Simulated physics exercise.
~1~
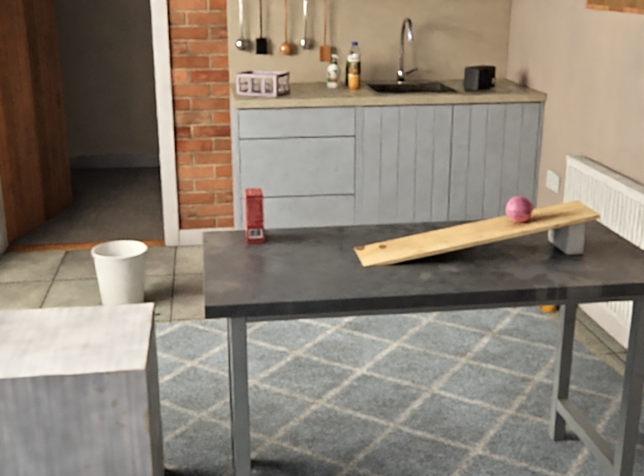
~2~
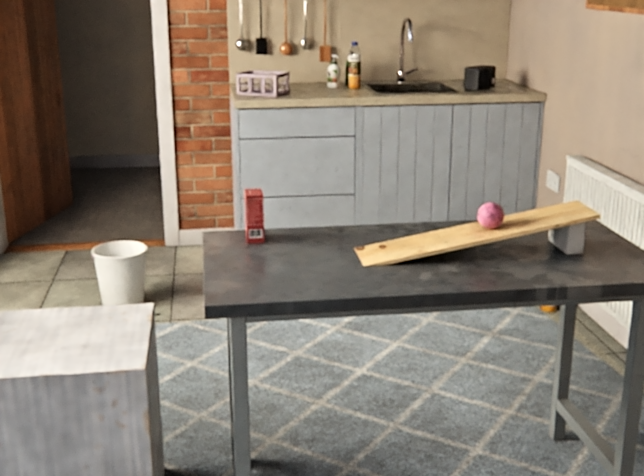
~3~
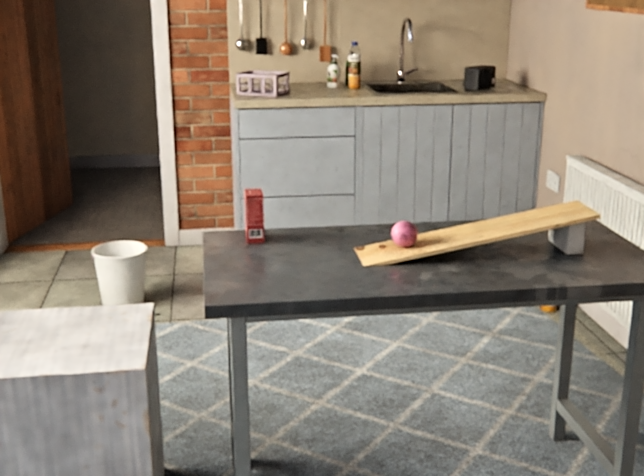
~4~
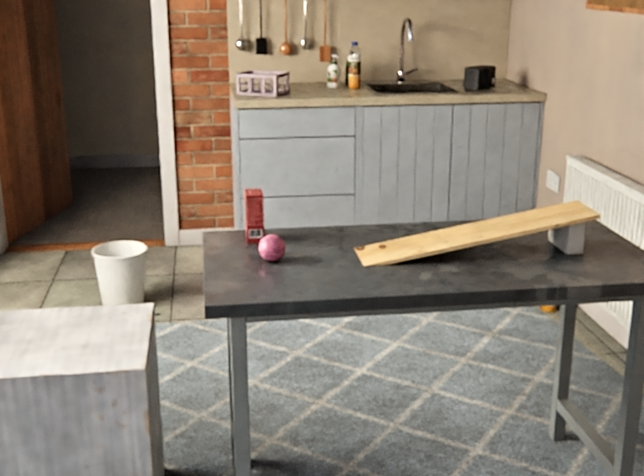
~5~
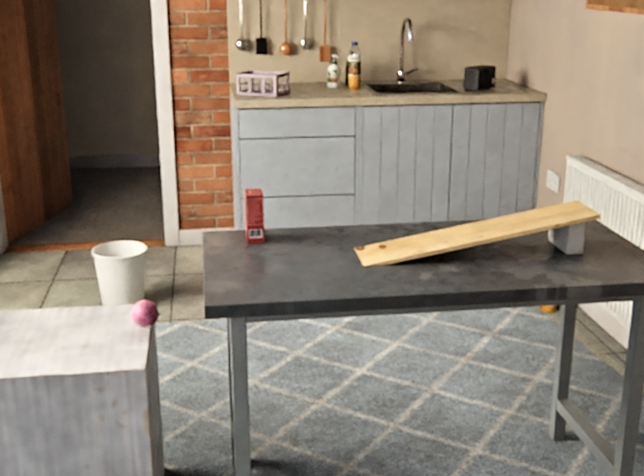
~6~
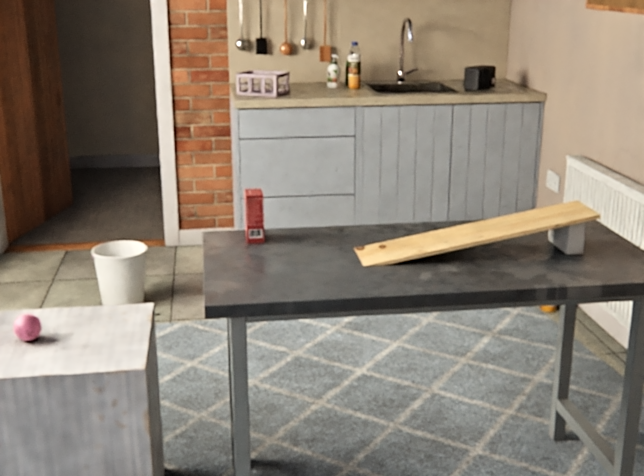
Pink ball rolling down a wooden ramp, crossing a dark table past a red carton and landing on a lower block.
